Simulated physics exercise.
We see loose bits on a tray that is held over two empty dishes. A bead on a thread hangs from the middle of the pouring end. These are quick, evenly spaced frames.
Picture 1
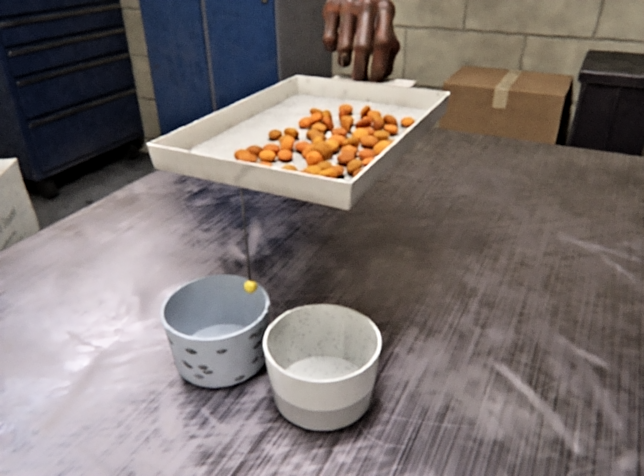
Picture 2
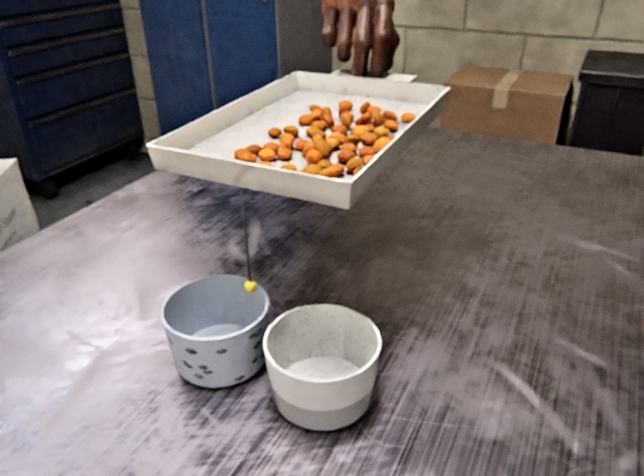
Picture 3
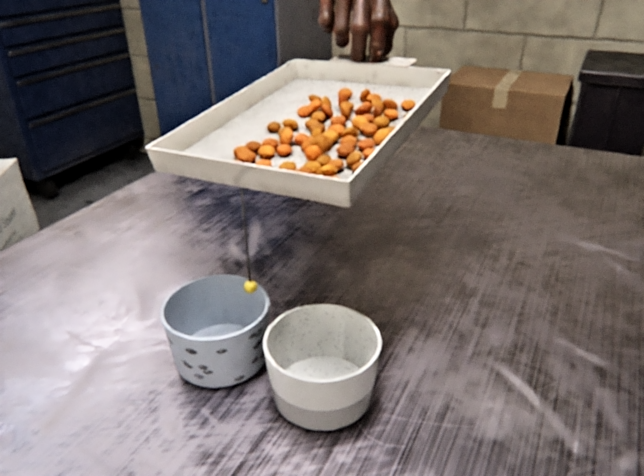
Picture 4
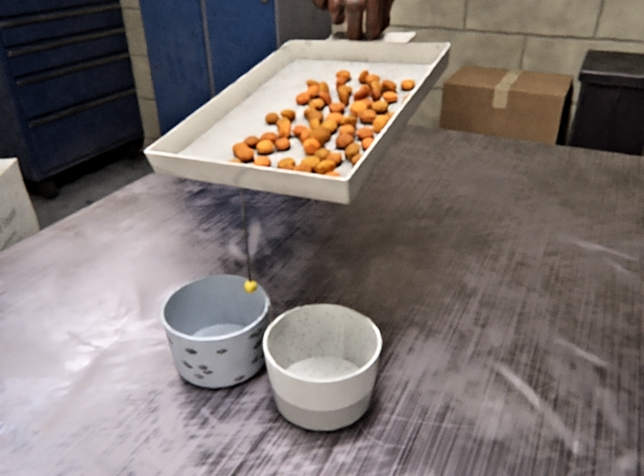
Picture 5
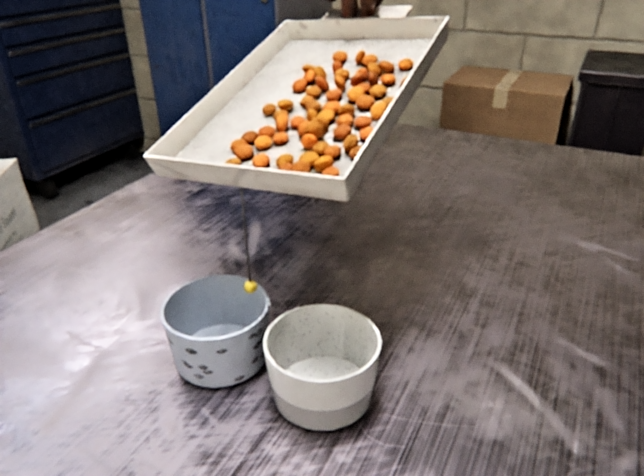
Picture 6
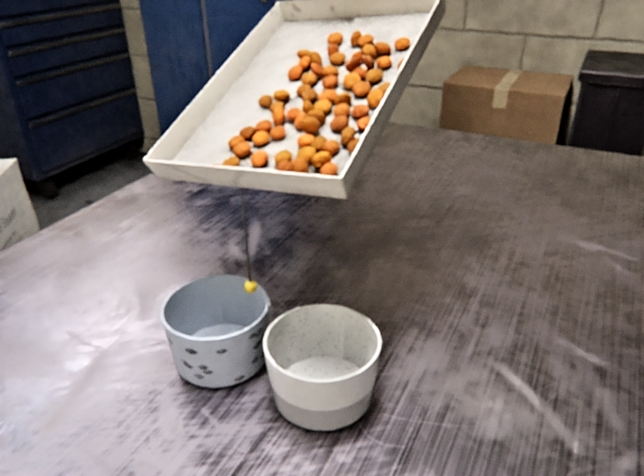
The clip shows a dark hand lifting the far end of a pale tray of small orange-brown bits above two empty dishes, steepening its tilt toward the near left corner, while a few bits shift and a yellow bead hangs below.
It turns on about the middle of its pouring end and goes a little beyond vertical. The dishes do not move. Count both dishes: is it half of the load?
In the dishes lies only the smaller part of it.
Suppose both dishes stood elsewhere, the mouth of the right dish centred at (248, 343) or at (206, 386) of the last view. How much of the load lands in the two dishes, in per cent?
About 90 and 20 per cent.
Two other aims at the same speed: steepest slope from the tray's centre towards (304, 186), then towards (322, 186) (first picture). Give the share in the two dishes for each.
First some 80, then 80 per cent.
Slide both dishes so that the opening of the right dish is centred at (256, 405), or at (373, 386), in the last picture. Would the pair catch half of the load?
At the first place less than half, at the second not half.
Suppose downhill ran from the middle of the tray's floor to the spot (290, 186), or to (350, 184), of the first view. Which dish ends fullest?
One: Right. Two: The right one.
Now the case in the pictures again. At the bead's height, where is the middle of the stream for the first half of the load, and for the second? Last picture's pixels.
Early half (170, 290), late half (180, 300).
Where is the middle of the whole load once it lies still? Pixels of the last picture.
At about (188, 372).
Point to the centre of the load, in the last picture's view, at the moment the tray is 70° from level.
At about (226, 144).
Just after the last frame, tray tipped steeply; almost all on the tray; just a few in the air.
A moment on, tray tipped past a quarter turn; roughly a third on the tray; about a tenth in the left dish; roughly a third outside both; roughly a quarter in the air.
Further on, tray tipped past a quarter turn; roughly a third in the left dish; roughly two thirds outside both.
When it is over, tray tipped past a quarter turn; not one in the right dish; roughly a third in the left dish; roughly two thirds outside both.
